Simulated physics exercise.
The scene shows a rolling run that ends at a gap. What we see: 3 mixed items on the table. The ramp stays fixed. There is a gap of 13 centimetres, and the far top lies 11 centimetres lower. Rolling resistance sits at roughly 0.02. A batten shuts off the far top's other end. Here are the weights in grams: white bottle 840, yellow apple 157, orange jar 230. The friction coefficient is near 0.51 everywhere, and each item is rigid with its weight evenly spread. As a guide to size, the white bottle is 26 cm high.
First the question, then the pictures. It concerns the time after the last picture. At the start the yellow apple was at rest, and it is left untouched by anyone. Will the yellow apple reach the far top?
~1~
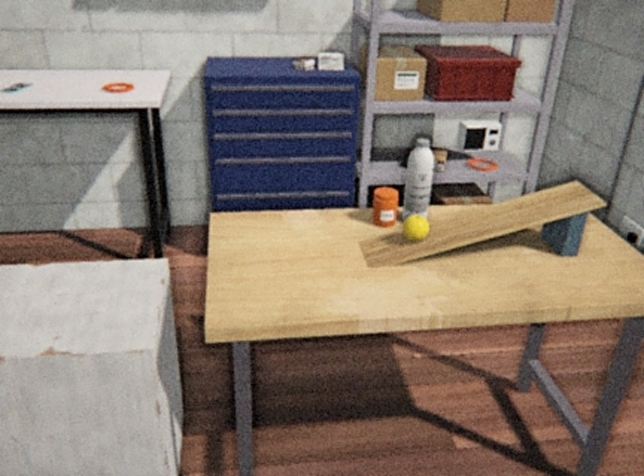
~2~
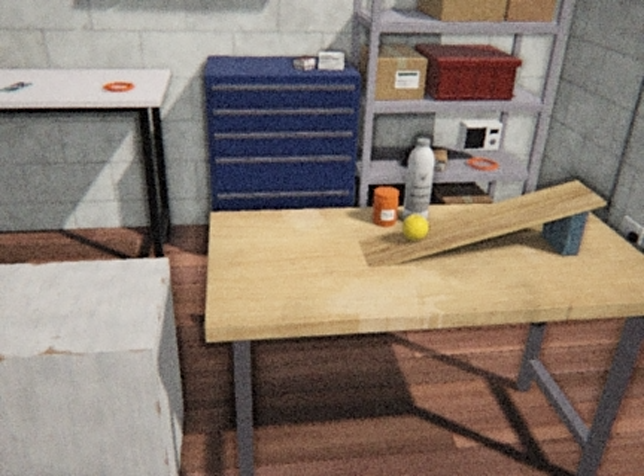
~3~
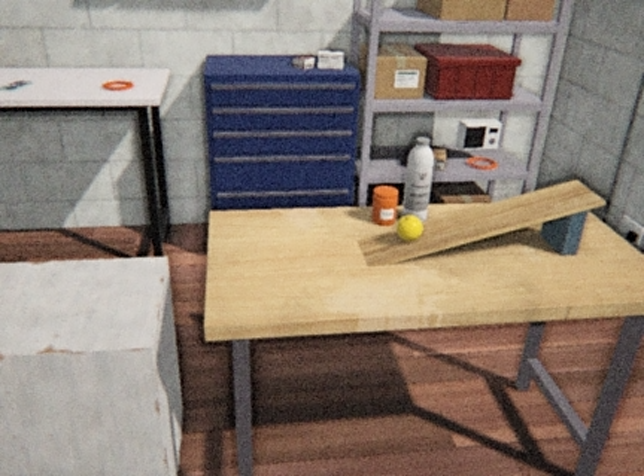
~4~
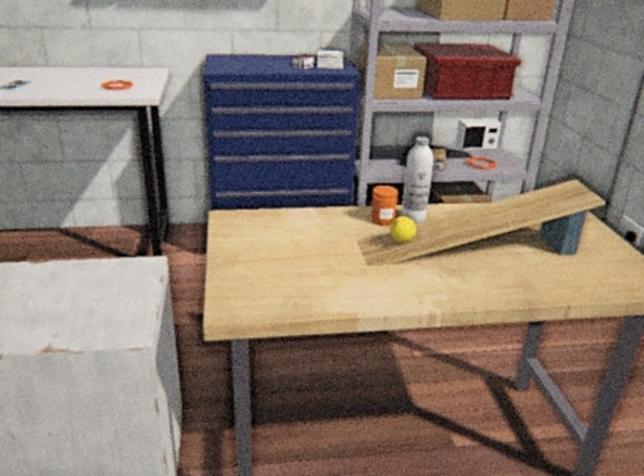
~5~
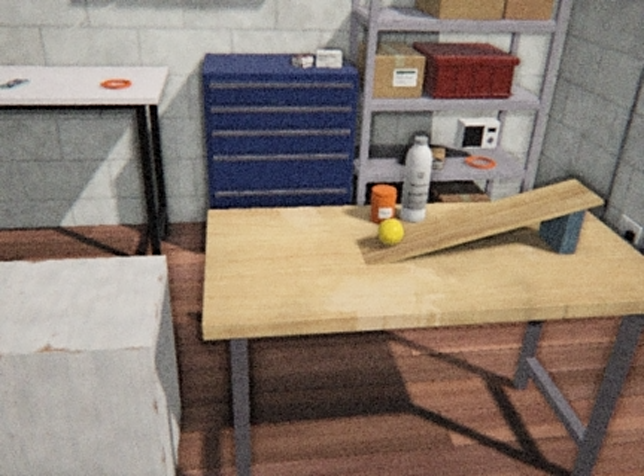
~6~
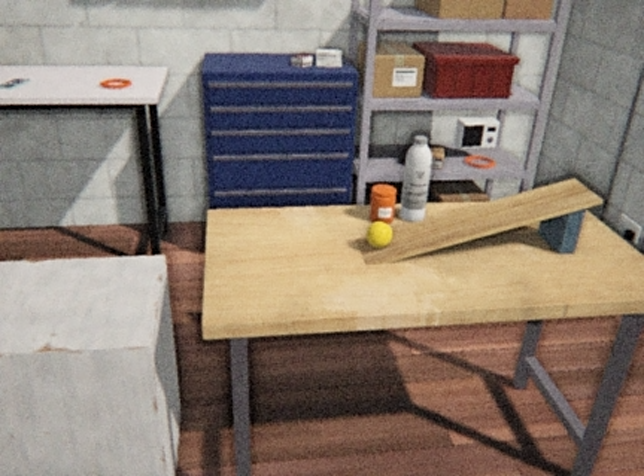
I think it plunges down.
Then, 0.30 s past the last view, edge 27 cm away; yellow apple near (306, 242).
Then, 0.70 s past the last view, edge 1 cm away; yellow apple near (210, 246).
Then, 1.00 s past the last view, down in the gap; yellow apple near (190, 327).
Then, 1.20 s past the last view, down in the gap; yellow apple near (225, 451).
Finally, down in the gap; the bystanders still in place (within 8 cm).
